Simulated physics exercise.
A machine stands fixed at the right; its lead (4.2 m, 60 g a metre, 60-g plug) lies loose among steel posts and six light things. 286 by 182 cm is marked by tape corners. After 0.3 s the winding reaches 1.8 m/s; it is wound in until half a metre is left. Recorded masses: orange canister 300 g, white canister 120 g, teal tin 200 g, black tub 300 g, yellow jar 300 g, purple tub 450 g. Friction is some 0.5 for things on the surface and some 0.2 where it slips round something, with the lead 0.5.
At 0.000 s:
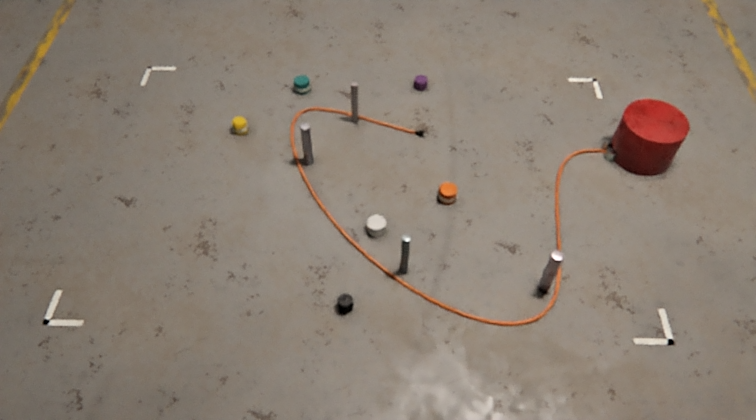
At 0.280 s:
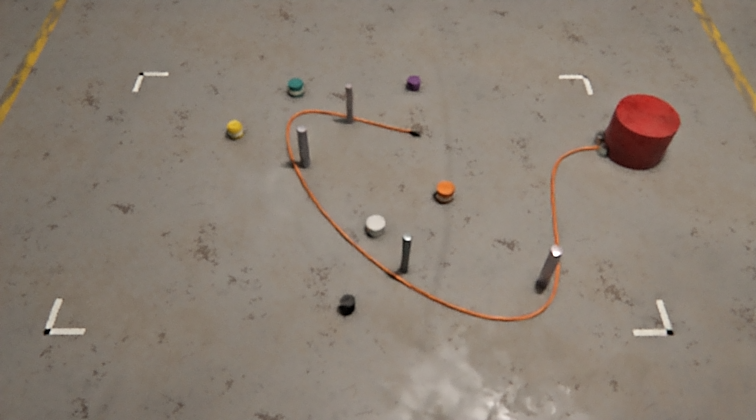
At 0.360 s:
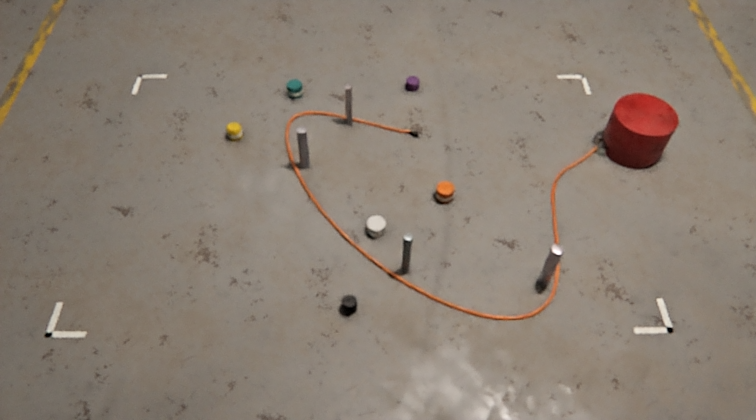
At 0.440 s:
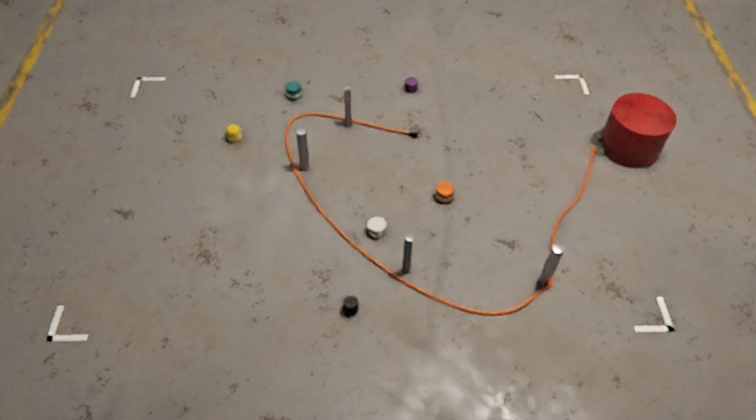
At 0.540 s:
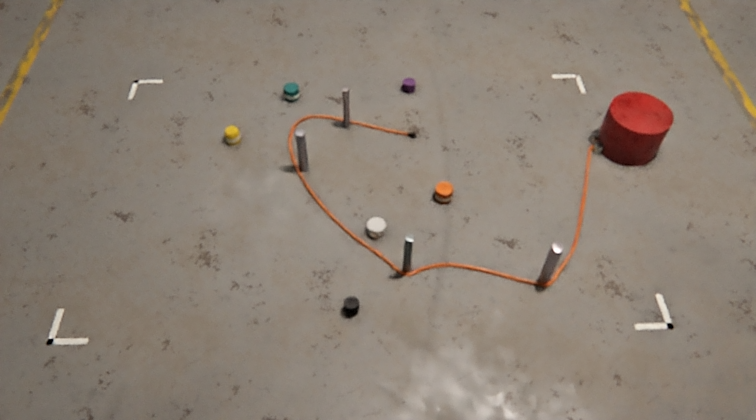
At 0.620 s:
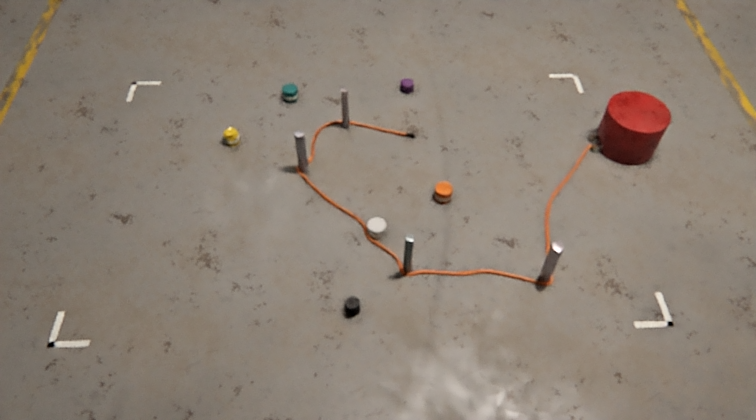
An orange cord lying in a wide loop around steel posts on a concrete floor draws in toward a red drum, its slack shrinking until it bends sharply at the posts, while the small colored containers stay nearly still.
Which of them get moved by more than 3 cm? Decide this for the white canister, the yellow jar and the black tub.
White canister: Not moved; yellow jar: Not moved; black tub: Moved.
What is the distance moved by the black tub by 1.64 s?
Displacement of black tub = 50 cm.
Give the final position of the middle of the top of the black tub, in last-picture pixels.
In the last view, the top sits at about (571, 315).
At 1.1 s, plug at (251, 197); nothing else has moved.
At 1.6 s, plug at (413, 312); black tub 53 cm off its start.
At 2.1 s, plug at (585, 267); black tub on its side, 96 cm off its start at (560, 314).
At 2.6 s, plug at (639, 171); black tub on its side, 102 cm off its start.
At 3.4 s, plug at (640, 170); black tub on its side, 101 cm off its start at (571, 315), white canister 0 cm off its start at (377, 224), yellow jar 0 cm off its start at (230, 132).
